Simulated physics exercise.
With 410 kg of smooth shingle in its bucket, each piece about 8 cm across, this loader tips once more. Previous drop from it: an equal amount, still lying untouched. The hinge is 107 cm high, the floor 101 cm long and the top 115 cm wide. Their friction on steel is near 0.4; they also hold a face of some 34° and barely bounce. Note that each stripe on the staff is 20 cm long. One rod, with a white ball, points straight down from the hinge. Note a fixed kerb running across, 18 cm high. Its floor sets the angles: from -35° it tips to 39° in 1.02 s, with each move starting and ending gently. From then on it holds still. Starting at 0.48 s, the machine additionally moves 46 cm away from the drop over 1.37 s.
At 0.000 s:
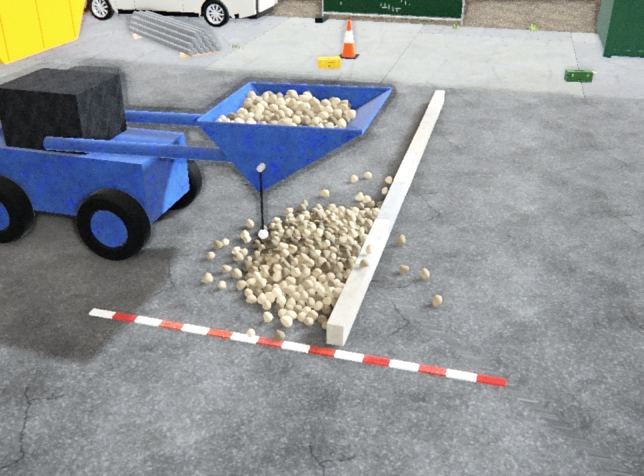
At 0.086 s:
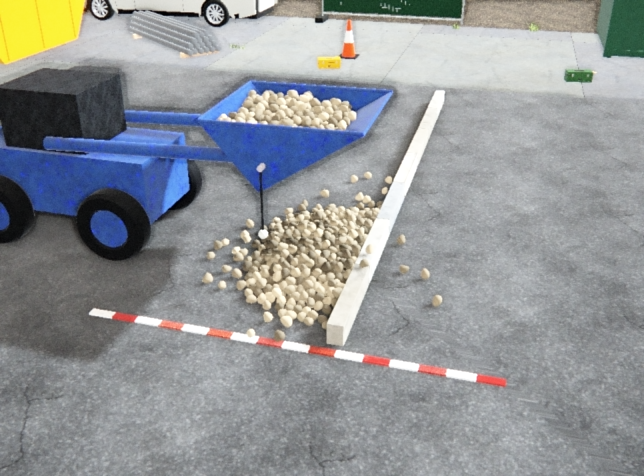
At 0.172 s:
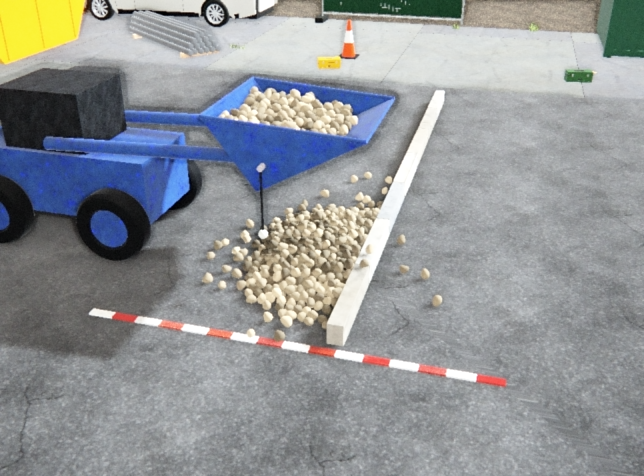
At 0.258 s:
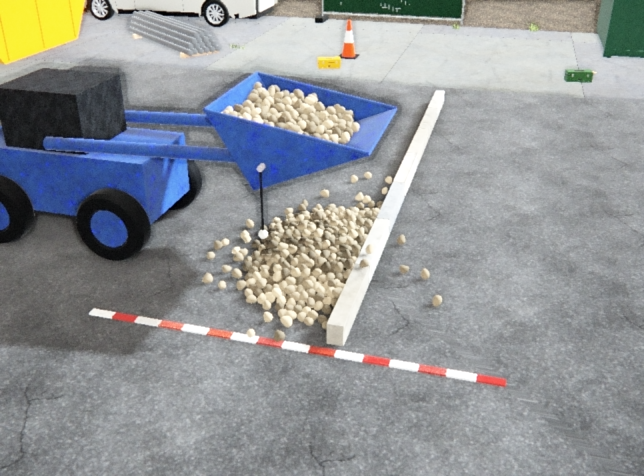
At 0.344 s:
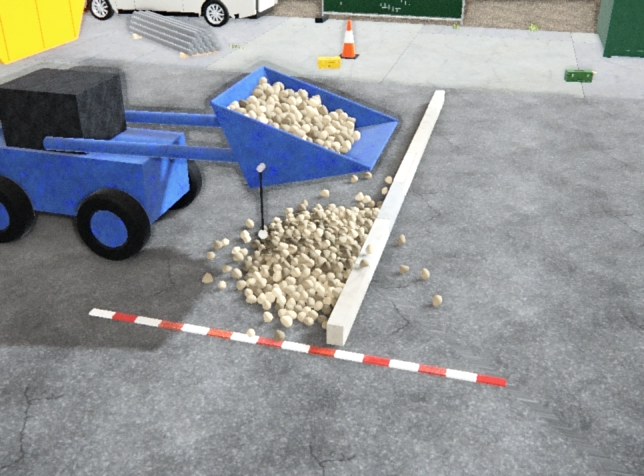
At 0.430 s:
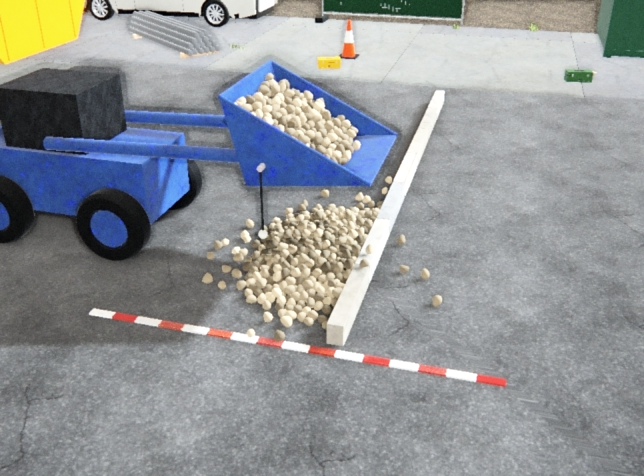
On a grey paved yard, a blue loader gradually tilts its stone-filled bucket downward above a pile.
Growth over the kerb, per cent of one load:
33 percent.
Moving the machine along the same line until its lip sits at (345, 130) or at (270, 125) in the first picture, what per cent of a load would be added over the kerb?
The first would add around 15 per cent, the second around 0 per cent.
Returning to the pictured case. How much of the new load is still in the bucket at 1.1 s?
Roughly 55 per cent is still inside.
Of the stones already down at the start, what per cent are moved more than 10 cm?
About 5 %.
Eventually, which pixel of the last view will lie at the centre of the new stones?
They come to rest centred about (353, 242).
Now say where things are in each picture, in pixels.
In the first picture, lip at (363, 132), floor tilted -35°, highest stones at (286, 101). The earlier load is highest near (317, 233), 24 cm above ground level, 99 % on this side of the kerb, 1 % over the kerb.
In the second picture, lip at (364, 135), floor tilted -33°, highest stones at (280, 100); the stones move at 0.1 m/s on average.
In the third picture, lip at (366, 142), floor tilted -29°, highest stones at (271, 97); the stones move at 0.2 m/s on average.
In the fourth picture, the bucket is at -23°, its lip at (369, 154); the top of the load is at (263, 93); the stones move at 0.3 m/s on average.
In the fifth picture, lip at (371, 169), floor tilted -15°, highest stones at (266, 89); the stones move at 0.4 m/s on average.
In the sixth picture, the bucket is at -7°, its lip at (370, 185); the top of the load is at (272, 86); the stones move at 0.5 m/s on average.
After 0.8 s the floor is at 27°; in per cent of one load, 100 in the bucket, 99 on this side of the kerb, 1 over the kerb; the foremost stones are at (390, 261).
After 1.1 s the floor is at 39°; in per cent of one load, 53 in the bucket, 143 on this side of the kerb, 4 over the kerb; the foremost stones are at (406, 254).
After 2.3 s the floor is at 39°; in per cent of one load, 0 in the bucket, 167 on this side of the kerb, 33 over the kerb; the foremost stones are at (549, 269).
After 4.9 s the floor is at 39°; in per cent of one load, 0 in the bucket, 167 on this side of the kerb, 33 over the kerb; the foremost stones are at (552, 269). Net gain over the kerb, 33.
